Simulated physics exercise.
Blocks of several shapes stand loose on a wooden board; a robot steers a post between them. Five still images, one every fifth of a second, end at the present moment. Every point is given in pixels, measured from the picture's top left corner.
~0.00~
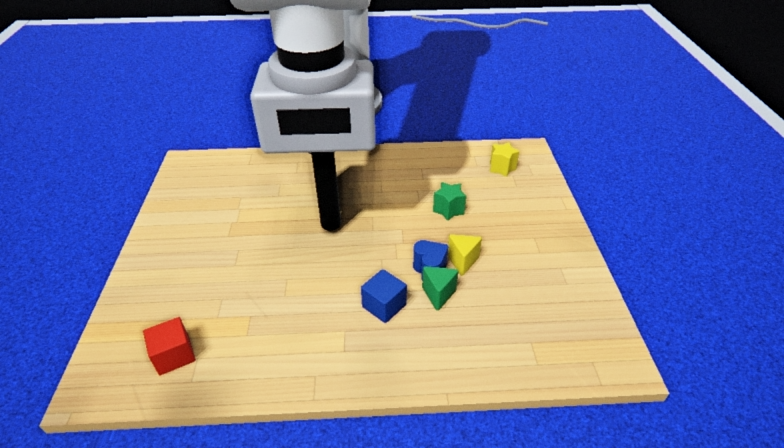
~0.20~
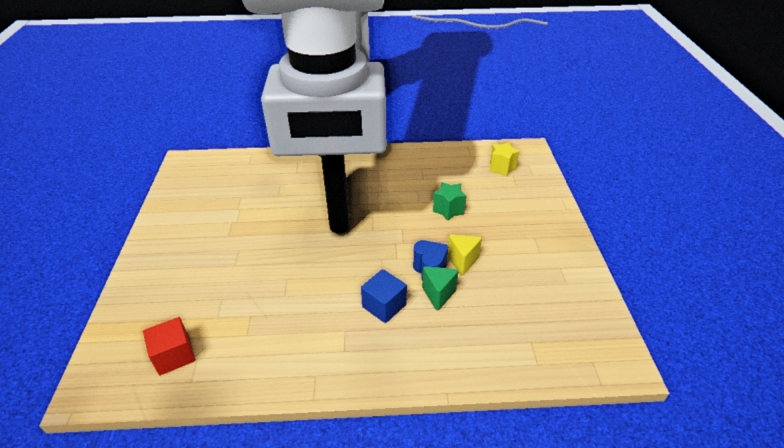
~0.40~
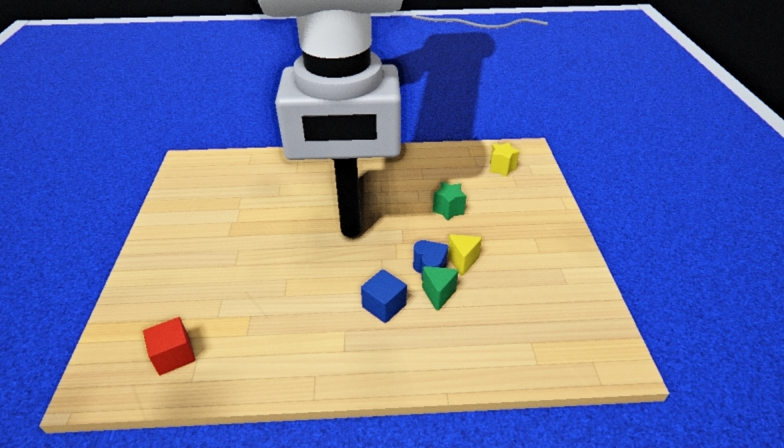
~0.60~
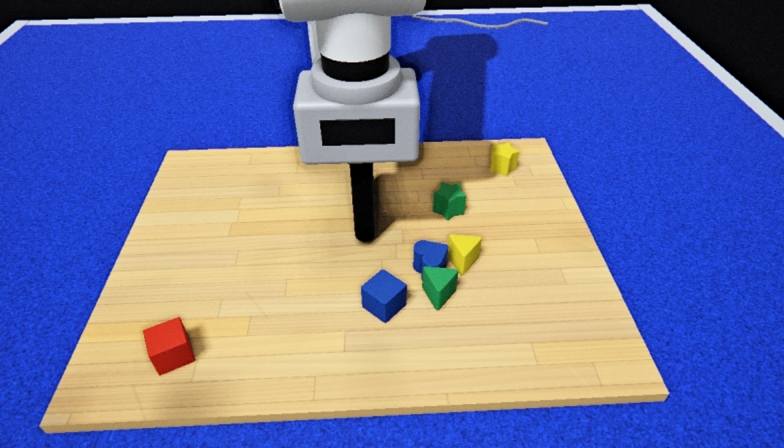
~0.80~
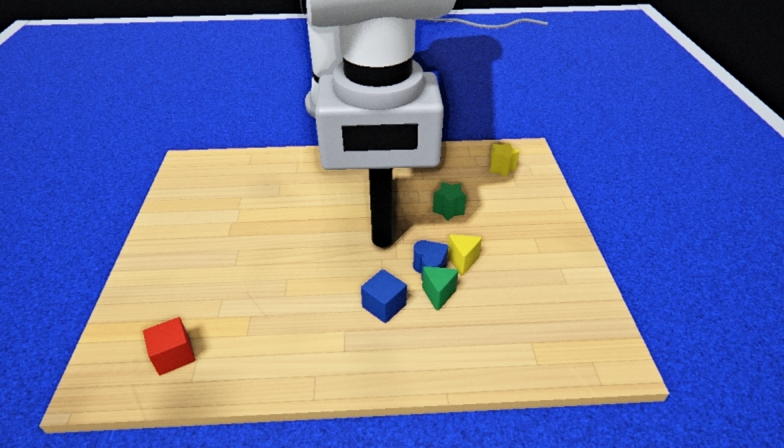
In the video, a robot arm moves a black post a short way to the right and slightly nearer over a wooden board, approaching the blue, green and yellow blocks, while all the blocks, including a red cube, stay still.
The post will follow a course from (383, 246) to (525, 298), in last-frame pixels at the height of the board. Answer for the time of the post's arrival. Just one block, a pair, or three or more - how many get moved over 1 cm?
Answer: 3+.
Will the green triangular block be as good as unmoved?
The answer is no.
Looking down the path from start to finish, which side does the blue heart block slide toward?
It will end up to the right.
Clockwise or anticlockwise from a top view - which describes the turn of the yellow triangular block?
Counterclockwise rotation.
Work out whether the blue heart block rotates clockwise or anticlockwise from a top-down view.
It spins with the clock.
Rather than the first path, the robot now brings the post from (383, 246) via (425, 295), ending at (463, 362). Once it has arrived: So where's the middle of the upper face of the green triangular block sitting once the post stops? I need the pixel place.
I'd say the green triangular block ends with its top centre at (468, 296).
What follows on the original path. One third of the way, post (428, 257); blue heart block (447, 261), turned 15° clockwise; green triangular block (445, 284).
Two thirds of the way, post (475, 274); blue heart block (474, 282), turned 90° clockwise; green triangular block (447, 295), turned 30° clockwise; yellow triangular block (478, 242), turned 40° anticlockwise.
At the end, post (527, 293); blue square piece not moved; blue heart block (476, 284), turned 105° clockwise; green triangular block (447, 295), turned 30° clockwise; yellow triangular block (479, 242), turned 40° anticlockwise.
